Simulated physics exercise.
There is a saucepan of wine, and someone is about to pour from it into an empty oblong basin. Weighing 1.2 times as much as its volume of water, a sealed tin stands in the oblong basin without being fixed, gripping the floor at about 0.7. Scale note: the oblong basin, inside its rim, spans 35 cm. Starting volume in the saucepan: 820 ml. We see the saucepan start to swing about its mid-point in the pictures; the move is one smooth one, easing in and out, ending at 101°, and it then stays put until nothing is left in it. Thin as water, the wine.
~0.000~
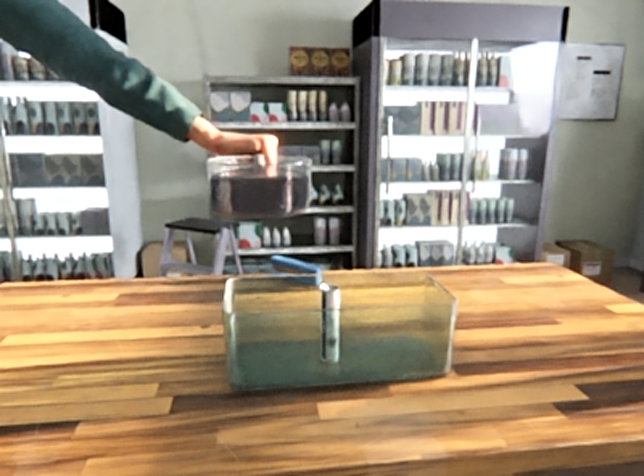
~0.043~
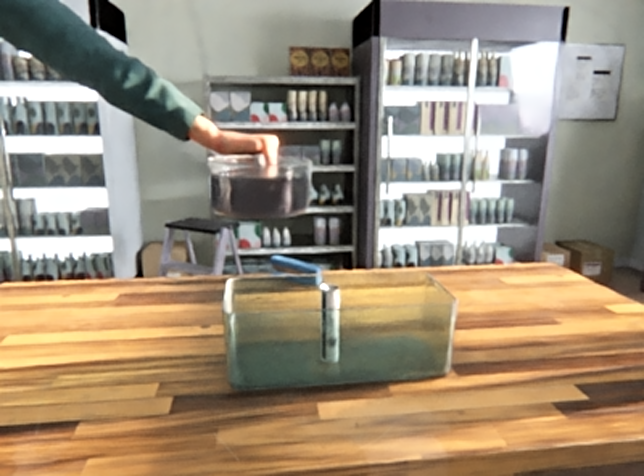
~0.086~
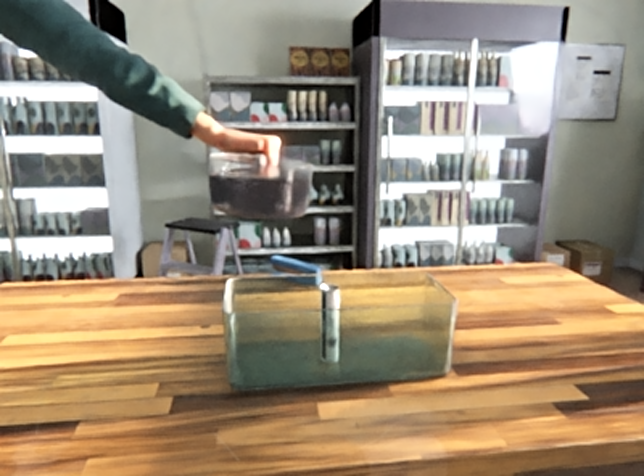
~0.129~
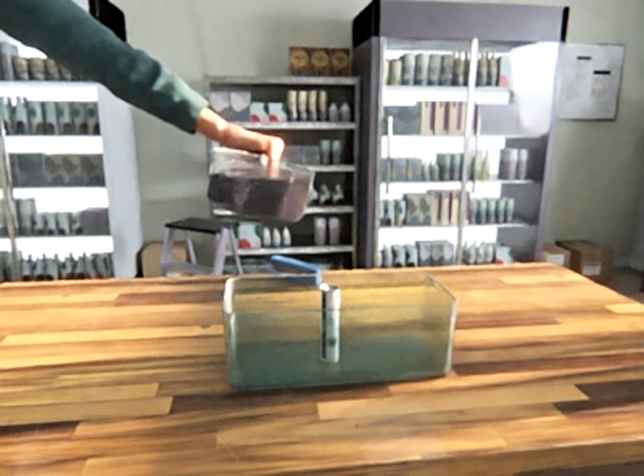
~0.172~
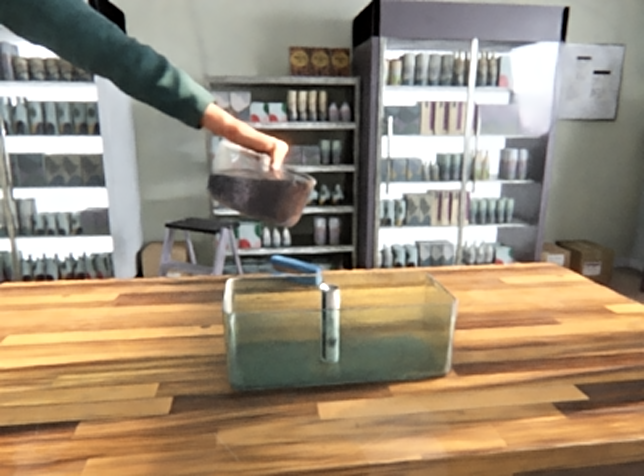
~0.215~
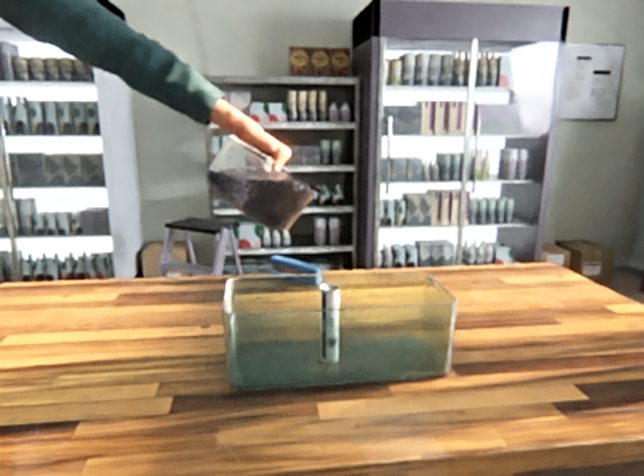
A hand tilts a clear container of dark wine rightward above an oblong basin on a table.
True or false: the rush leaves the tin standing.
True.
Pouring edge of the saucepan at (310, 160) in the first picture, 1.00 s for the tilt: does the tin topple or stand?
It does not tip.
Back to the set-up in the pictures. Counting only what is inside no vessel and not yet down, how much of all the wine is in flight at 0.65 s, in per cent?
Estimated airborne part: Roughly 8 per cent.
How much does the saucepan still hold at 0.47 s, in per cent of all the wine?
Around 28 in a hundred.
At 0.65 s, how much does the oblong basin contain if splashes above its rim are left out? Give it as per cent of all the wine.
Close to 84 in a hundred.
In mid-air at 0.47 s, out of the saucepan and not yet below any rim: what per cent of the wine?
Some 54 % is the figure.
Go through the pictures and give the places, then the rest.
In the first picture, it leans 0°; its right rim is at (309, 161); the wine meets the walls at (211, 174) and (307, 173); the oblong basin's rim runs from (226, 296) to (441, 287); the tin's top is at (330, 291).
In the second picture, it leans 2°; its right rim is at (310, 163); the wine meets the walls at (211, 174) and (307, 173).
In the third picture, it leans 6°; its right rim is at (312, 167); the wine meets the walls at (212, 173) and (309, 175).
In the fourth picture, it leans 13°; its right rim is at (313, 173); the wine meets the walls at (212, 172) and (310, 176).
In the fifth picture, it leans 22°; its right rim is at (314, 182); the wine meets the walls at (212, 172) and (312, 178).
In the sixth picture, it leans 34°; its right rim is at (313, 192); the wine meets the walls at (211, 170) and (313, 186); 2 per cent is over the edge.
By 0.47 s the tilt is 95° and 27 per cent is still to pour; the tin stands where it began.
By 0.65 s the tilt is 101° and 7 per cent is still to pour; the tin stands where it began.
By 0.84 s the tilt is 101° and 1 per cent is still to pour; the tin stands where it began.
By 1.05 s the tilt is 101° and 0 per cent is still to pour; the tin stands where it began.
At rest the tin stands where it began.
